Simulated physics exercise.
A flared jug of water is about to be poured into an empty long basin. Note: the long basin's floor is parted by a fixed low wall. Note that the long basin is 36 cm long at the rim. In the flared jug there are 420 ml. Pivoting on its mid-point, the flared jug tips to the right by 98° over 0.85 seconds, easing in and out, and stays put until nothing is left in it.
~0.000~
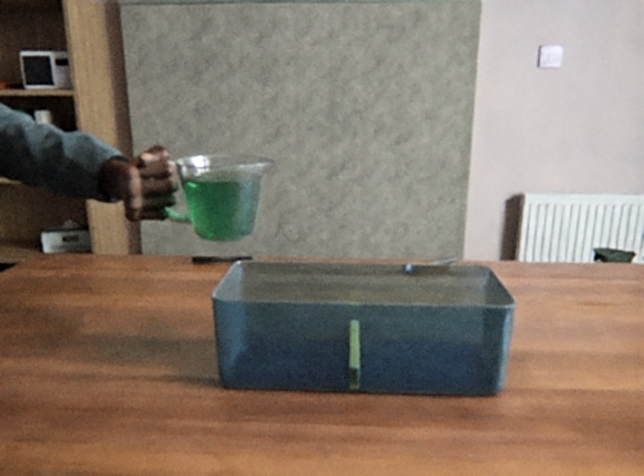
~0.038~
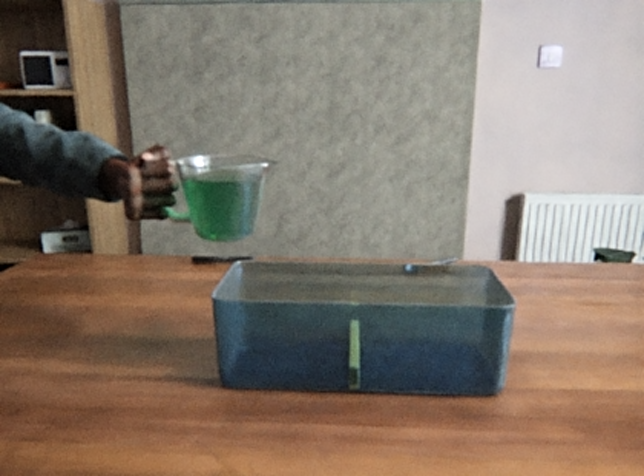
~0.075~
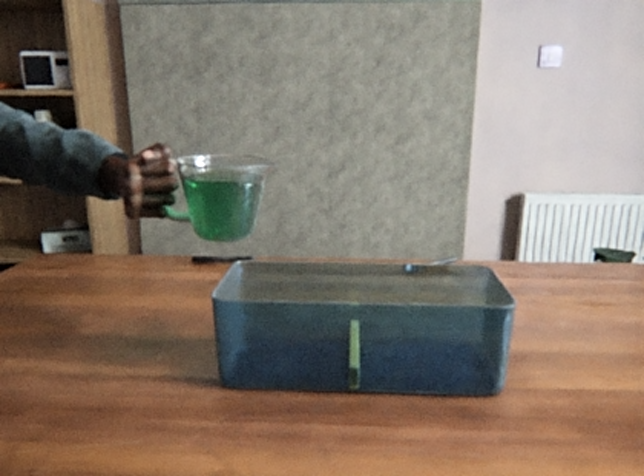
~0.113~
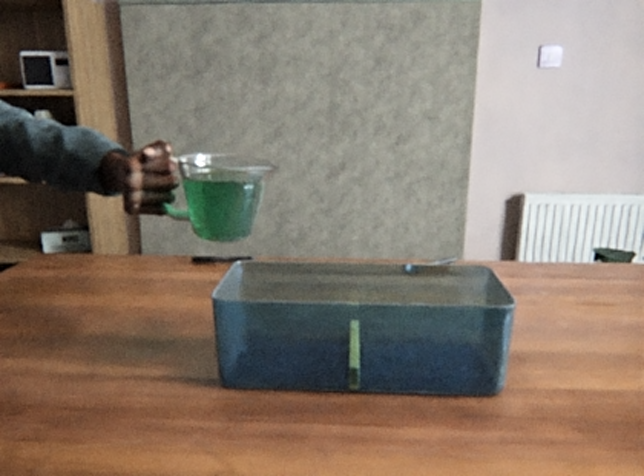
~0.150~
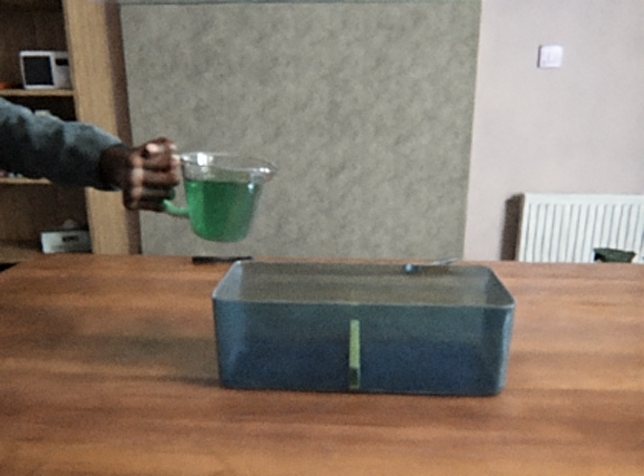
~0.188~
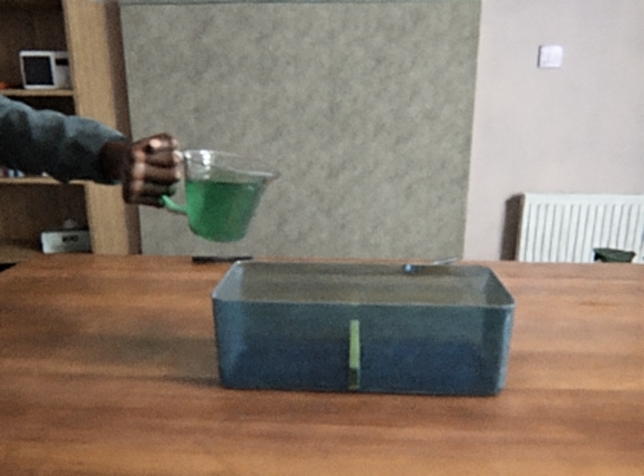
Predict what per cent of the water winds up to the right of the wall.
Roughly 12 per cent is past the wall.
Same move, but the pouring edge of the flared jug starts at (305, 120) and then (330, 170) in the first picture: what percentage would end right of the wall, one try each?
I'd expect close to 55 per cent and then close to 80 per cent.
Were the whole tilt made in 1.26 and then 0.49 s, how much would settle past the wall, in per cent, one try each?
10 per cent first, 10 per cent second.
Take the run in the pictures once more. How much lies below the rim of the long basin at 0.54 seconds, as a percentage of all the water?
Roughly 7 per cent.
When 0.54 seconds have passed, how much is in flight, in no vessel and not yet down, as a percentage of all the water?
About 22 per cent.
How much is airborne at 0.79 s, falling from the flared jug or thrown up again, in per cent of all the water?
14 per cent, roughly.
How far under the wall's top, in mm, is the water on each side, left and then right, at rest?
It's around 14 mm on the left side and around 28 mm on the right side.
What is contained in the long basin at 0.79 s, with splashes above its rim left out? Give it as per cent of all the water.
I'd put it at roughly 72 per cent.
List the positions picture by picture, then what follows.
In the first picture, it leans 0°; its right rim is at (277, 163); the water meets the walls at (186, 176) and (263, 177); the long basin's rim runs from (224, 280) to (502, 285); the wall's top is at (354, 342).
In the second picture, it leans 0°; its right rim is at (277, 163); the water meets the walls at (186, 176) and (263, 177).
In the third picture, it leans 2°; its right rim is at (278, 165); the water meets the walls at (186, 175) and (263, 178).
In the fourth picture, it leans 4°; its right rim is at (280, 167); the water meets the walls at (188, 176) and (264, 178).
In the fifth picture, it leans 7°; its right rim is at (281, 170); the water meets the walls at (189, 176) and (265, 179).
In the sixth picture, it leans 11°; its right rim is at (283, 174); the water meets the walls at (192, 177) and (268, 180).
Then, 0.54 s in, the tilt is 69° and 71 per cent is still to pour, 7 is left of the wall and 0 right of it.
Then, 0.79 s in, the tilt is 97° and 14 per cent is still to pour, 69 is left of the wall and 3 right of it.
Then, 1.06 s in, the tilt is 98° and 1 per cent is still to pour, 86 is left of the wall and 11 right of it.
Then, 1.35 s in, the tilt is 98° and 0 per cent is still to pour, 86 is left of the wall and 12 right of it.
Finally, 86 per cent lies left of the wall, 12 right of it and 2 outside.
